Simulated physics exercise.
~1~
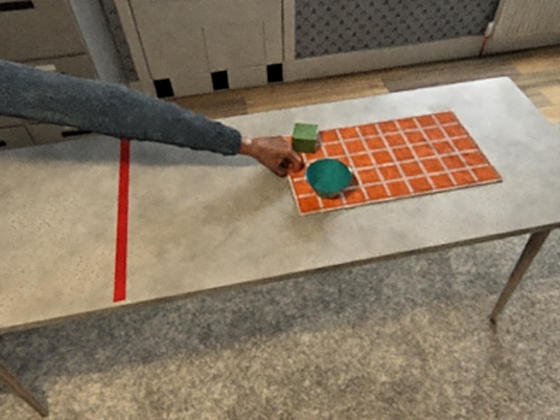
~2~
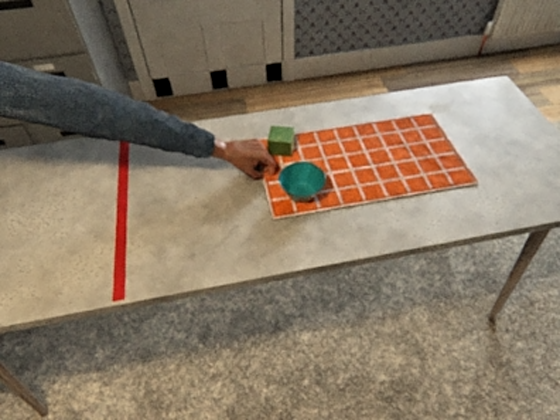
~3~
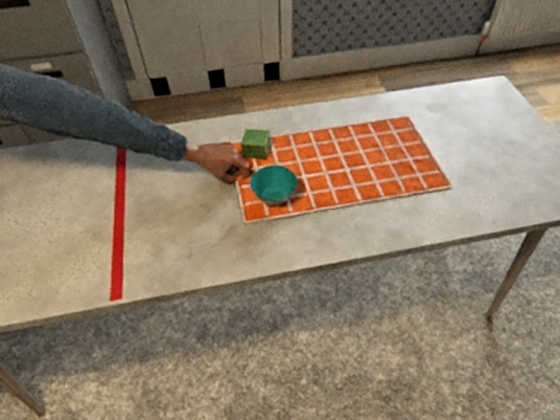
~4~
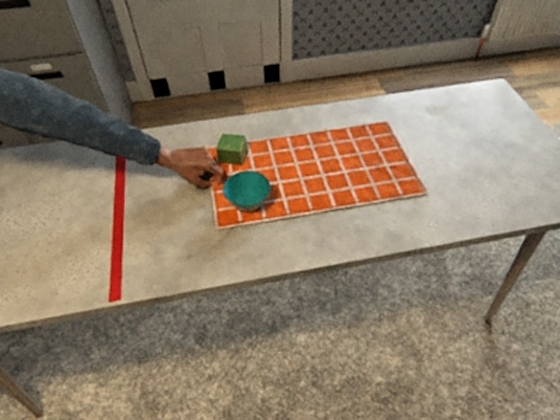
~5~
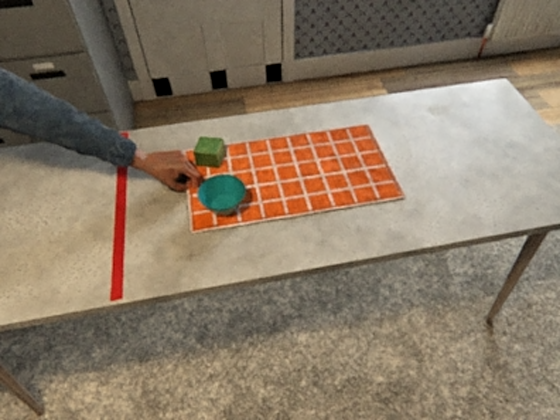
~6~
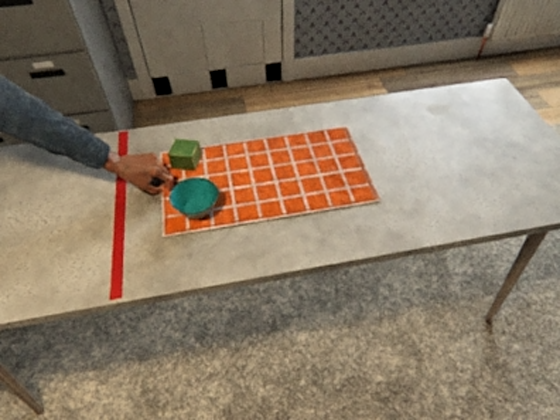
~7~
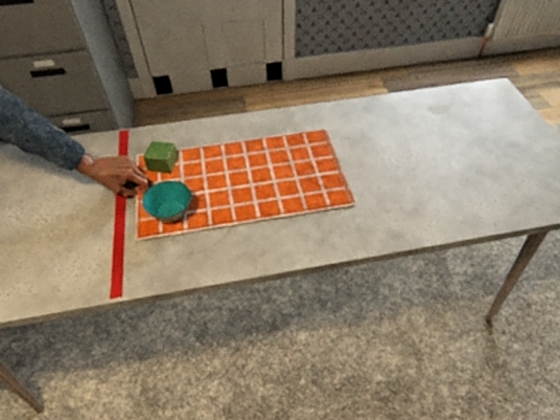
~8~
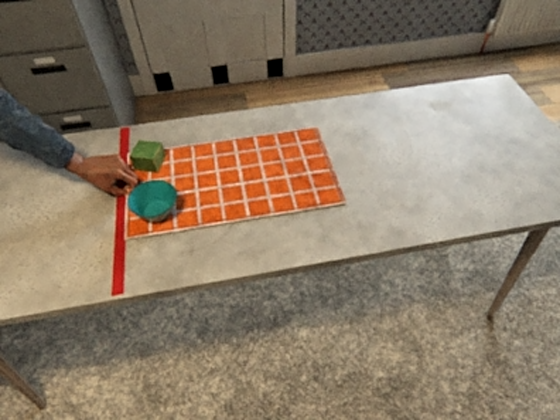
An orange place mat carrying a turquoise bowl and a green block was pulled steadily left along a desk by a hand until its edge reached the red tape, with both the bowl and the block still sitting on it.
